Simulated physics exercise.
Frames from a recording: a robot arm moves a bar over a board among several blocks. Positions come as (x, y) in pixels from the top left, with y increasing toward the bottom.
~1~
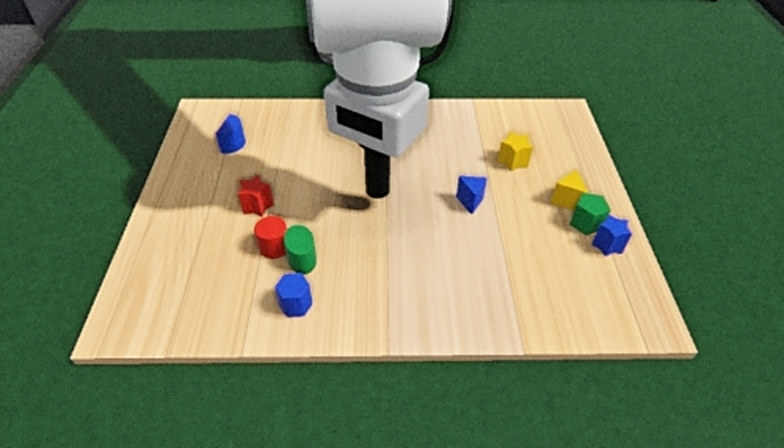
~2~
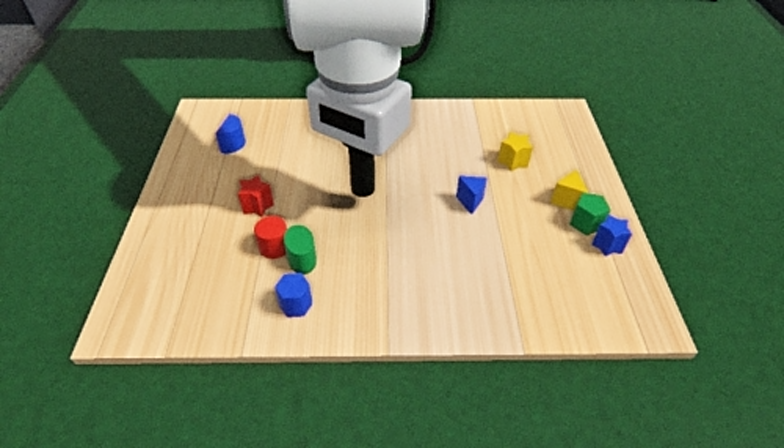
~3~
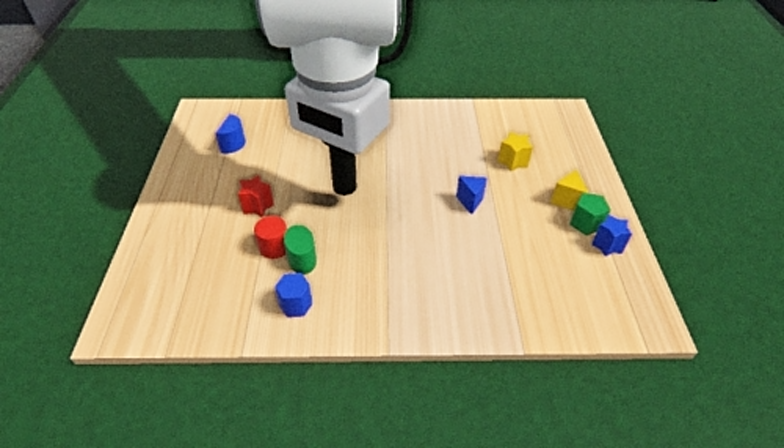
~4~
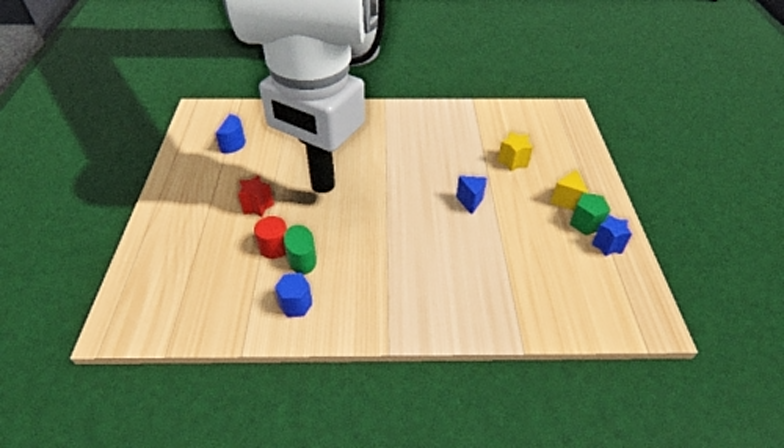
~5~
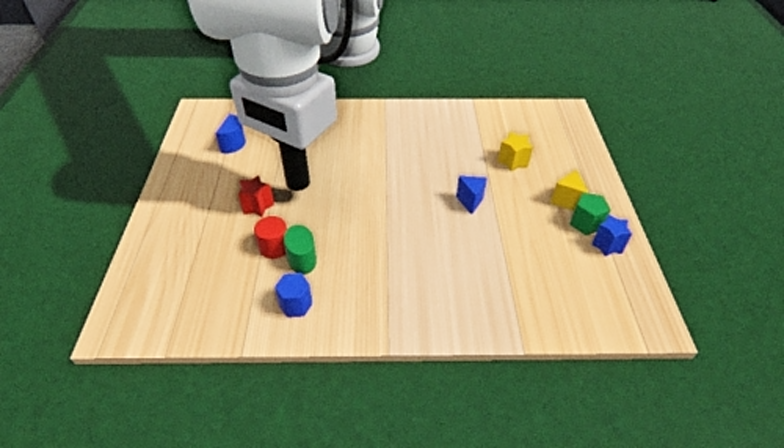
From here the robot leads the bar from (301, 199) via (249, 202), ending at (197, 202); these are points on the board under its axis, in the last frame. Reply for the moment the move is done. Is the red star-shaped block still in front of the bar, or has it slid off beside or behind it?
Beside or behind it.
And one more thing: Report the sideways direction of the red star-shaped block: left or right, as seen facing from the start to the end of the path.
Gets pushed left.
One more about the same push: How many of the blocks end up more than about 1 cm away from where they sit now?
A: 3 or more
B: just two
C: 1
I choose C.
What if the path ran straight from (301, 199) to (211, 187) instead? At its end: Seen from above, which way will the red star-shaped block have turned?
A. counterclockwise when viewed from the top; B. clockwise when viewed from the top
Letter A.
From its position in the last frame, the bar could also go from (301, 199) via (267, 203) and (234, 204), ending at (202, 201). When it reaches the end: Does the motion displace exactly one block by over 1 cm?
Yes, it checks out.
The first path, step by step. One third of the way, bar (263, 186); red star-shaped block (240, 190).
Two thirds of the way, bar (225, 188); red star-shaped block (211, 198), turned 25° anticlockwise.
At the end, bar (192, 187); red star-shaped block (204, 199), turned 55° anticlockwise; red round block not moved.
